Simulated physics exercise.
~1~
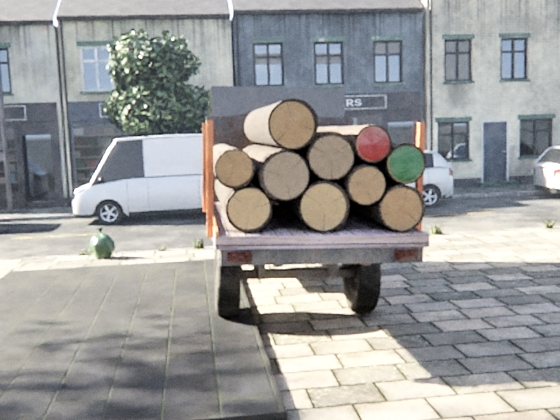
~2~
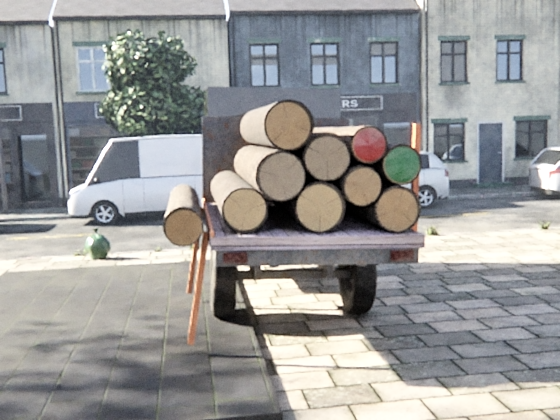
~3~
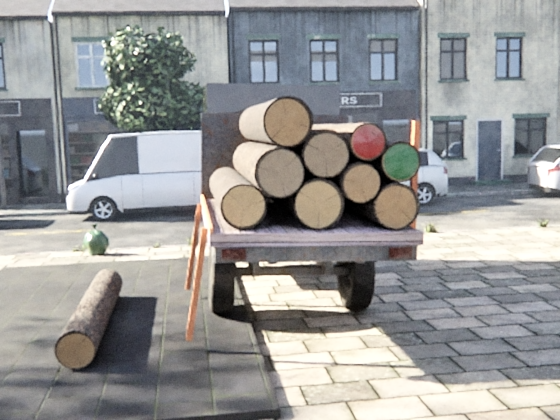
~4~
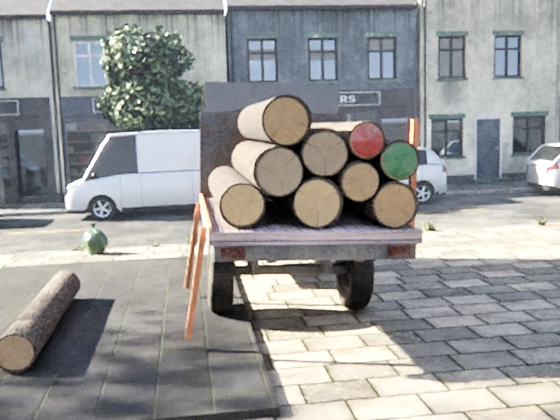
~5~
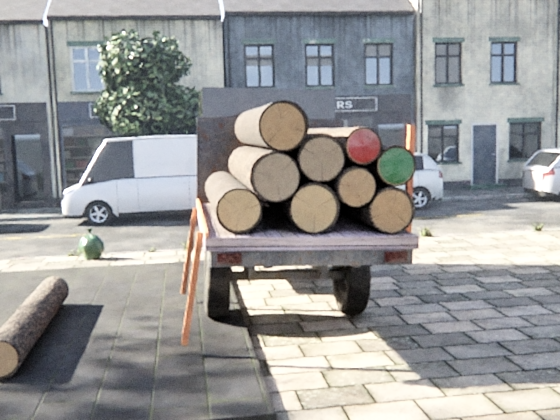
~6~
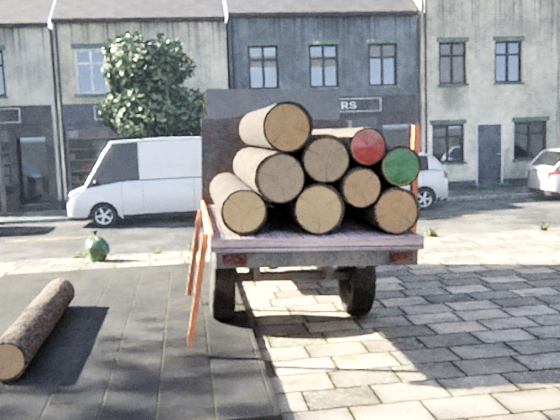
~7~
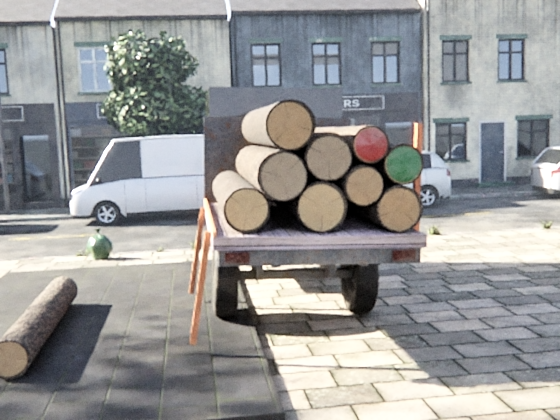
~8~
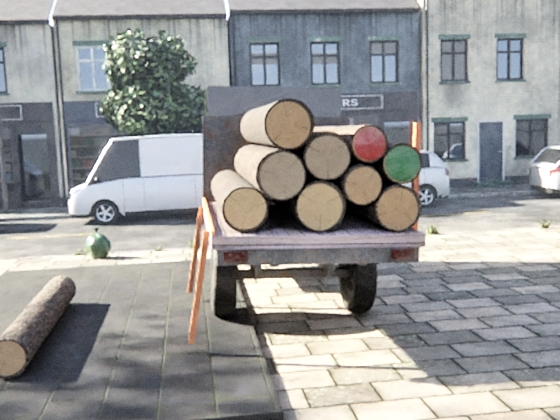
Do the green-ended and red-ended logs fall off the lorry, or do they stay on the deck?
Both the green-ended log and the red-ended log stay on the deck, resting on top of other logs near the right side.
